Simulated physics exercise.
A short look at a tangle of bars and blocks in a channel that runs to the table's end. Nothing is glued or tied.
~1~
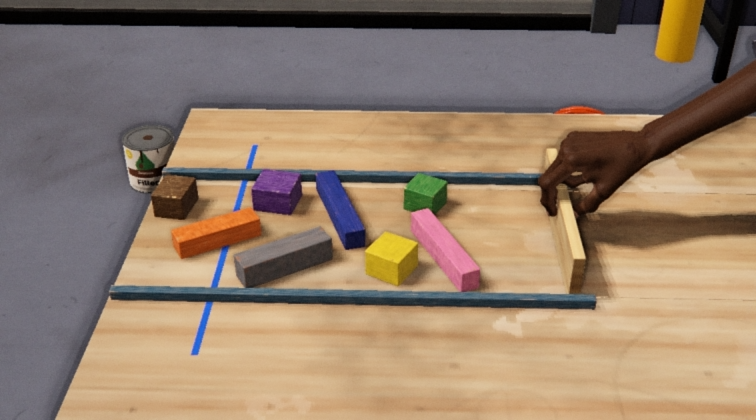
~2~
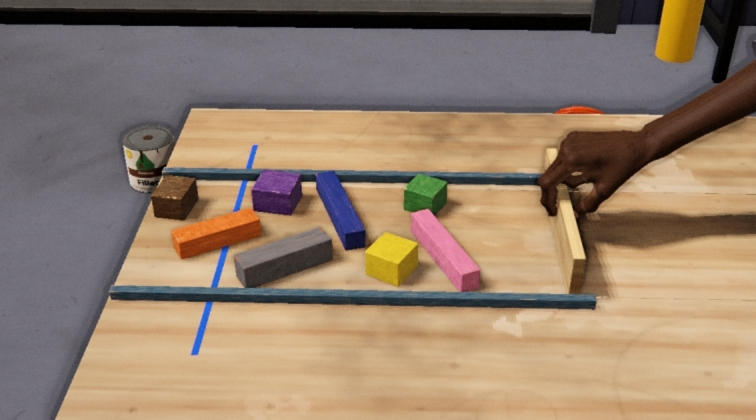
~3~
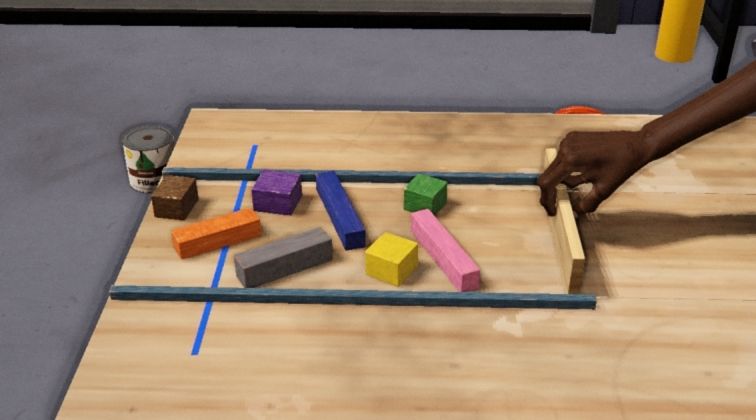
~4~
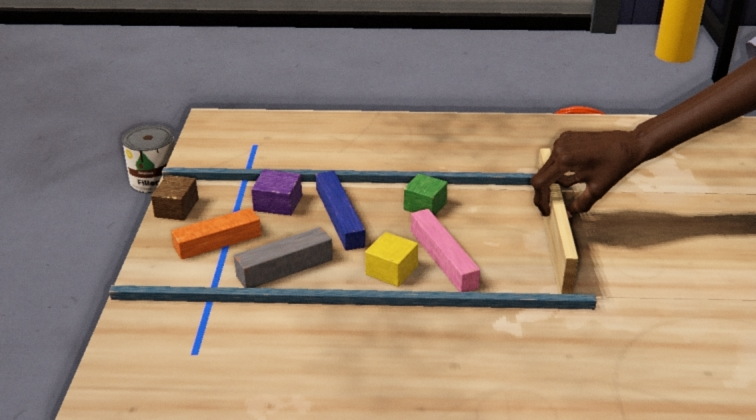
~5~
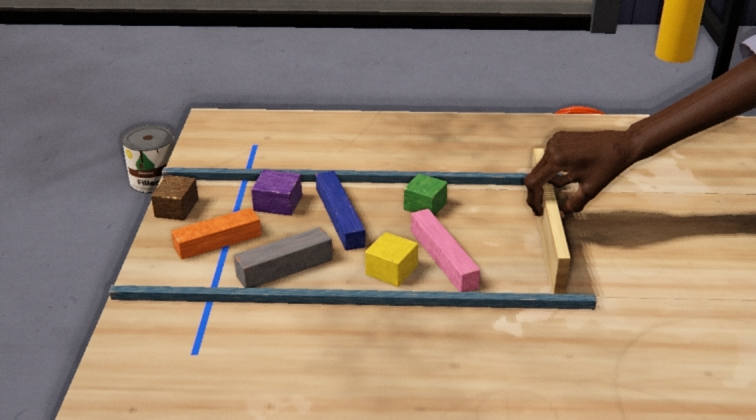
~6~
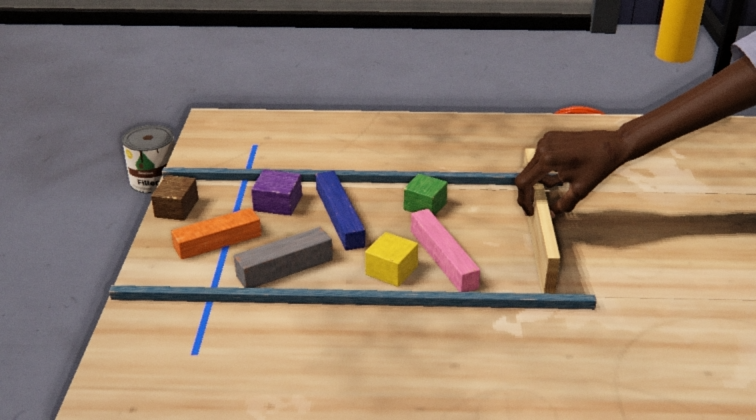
A hand sliding an upright wooden board slightly left between two rails, while the coloured bars and blocks lie still.
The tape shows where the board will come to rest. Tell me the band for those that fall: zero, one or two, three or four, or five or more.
Outcome: The number that fall off is one or two.
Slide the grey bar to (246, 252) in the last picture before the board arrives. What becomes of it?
The grey bar is kept.
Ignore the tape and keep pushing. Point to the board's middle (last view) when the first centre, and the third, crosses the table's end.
First at (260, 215), next at (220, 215).
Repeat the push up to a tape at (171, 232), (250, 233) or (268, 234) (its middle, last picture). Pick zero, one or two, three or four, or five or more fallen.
One after another: Five or more; 1 or 2; zero.
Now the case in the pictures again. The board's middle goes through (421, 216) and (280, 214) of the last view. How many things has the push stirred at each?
First 3, then 8.
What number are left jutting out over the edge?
It comes to 3.
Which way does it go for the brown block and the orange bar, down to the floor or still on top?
The brown block drops off; the orange bar remains up.
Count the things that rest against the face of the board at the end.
2 of them.
Soon after, none off yet; brown block at rest near (175, 198); orange bar at rest near (217, 233); purple block at rest near (277, 192).
At rest, the number that fall off is one or two; fallen, brown block.
